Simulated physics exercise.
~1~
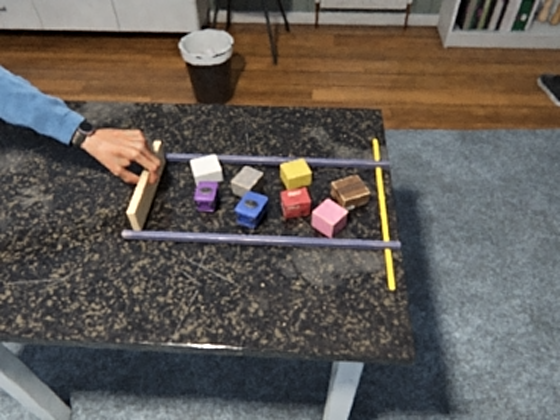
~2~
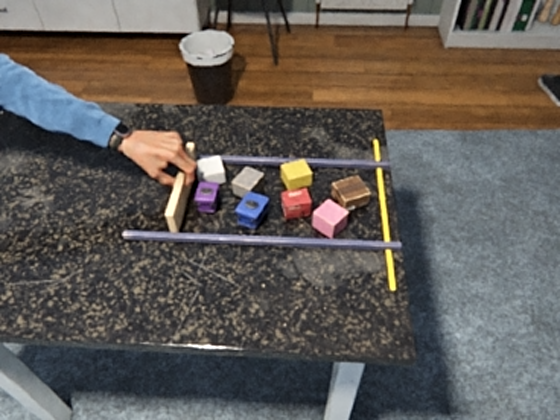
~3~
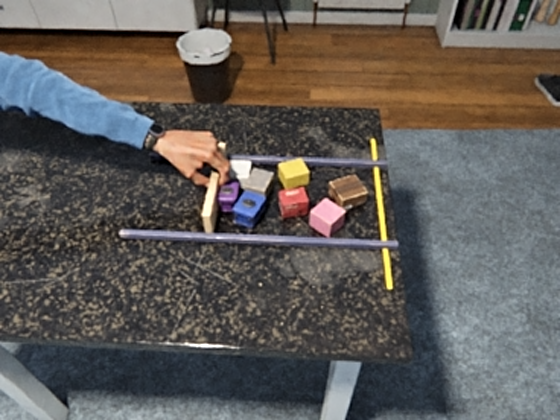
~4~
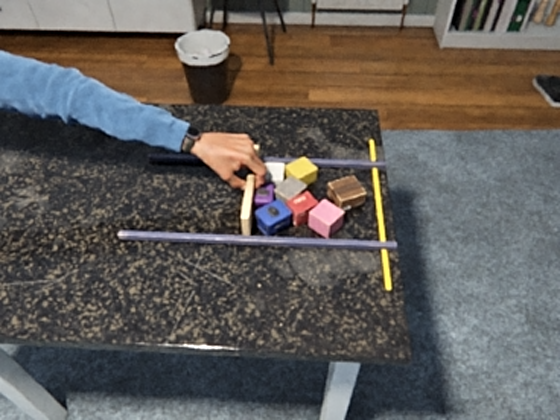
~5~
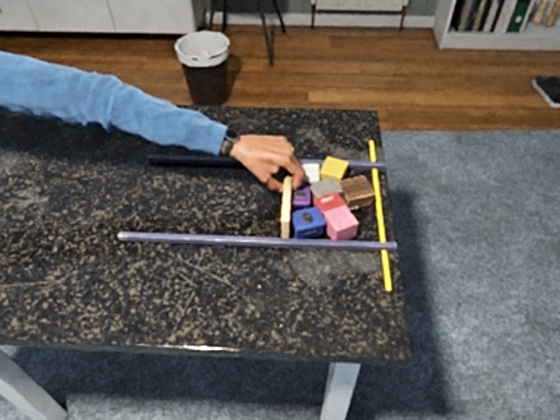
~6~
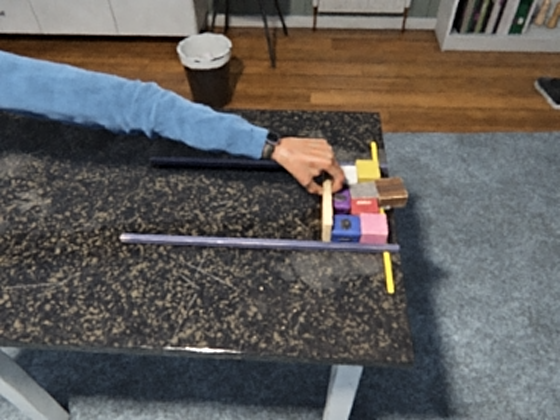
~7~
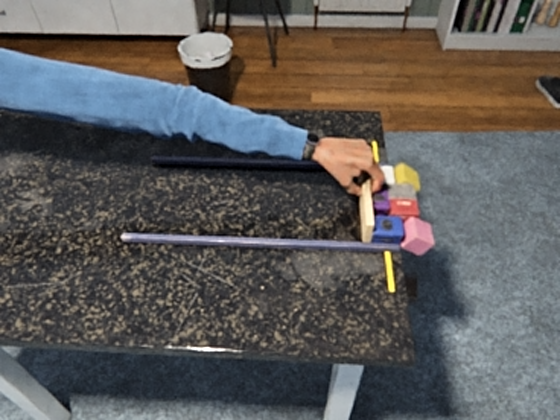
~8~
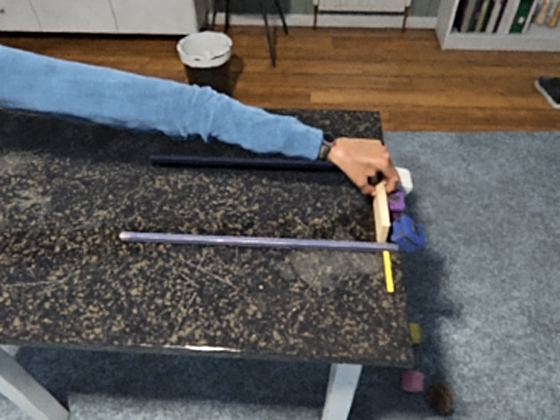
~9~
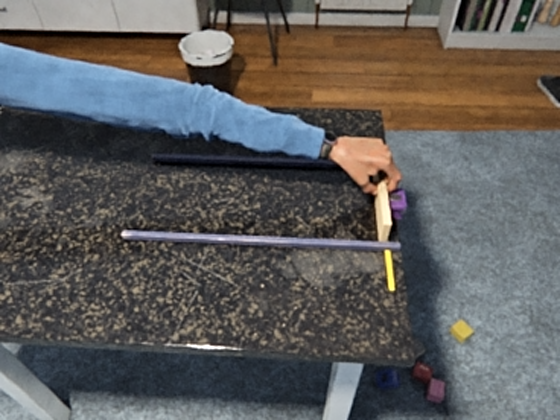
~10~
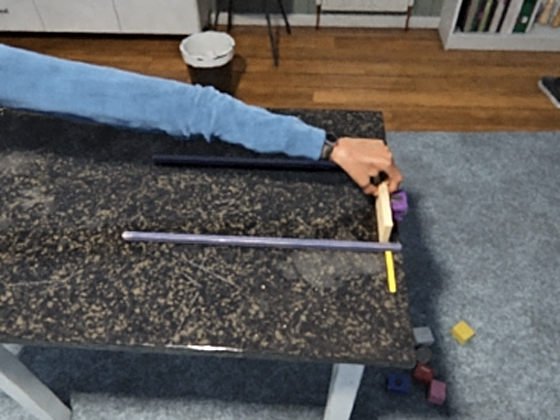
A hand slid an upright wooden board rightward along a speckled black tabletop, pushing a jumble of colourful blocks between two rods and past a yellow strip until nearly all dropped to the carpet, leaving the purple one at the edge.
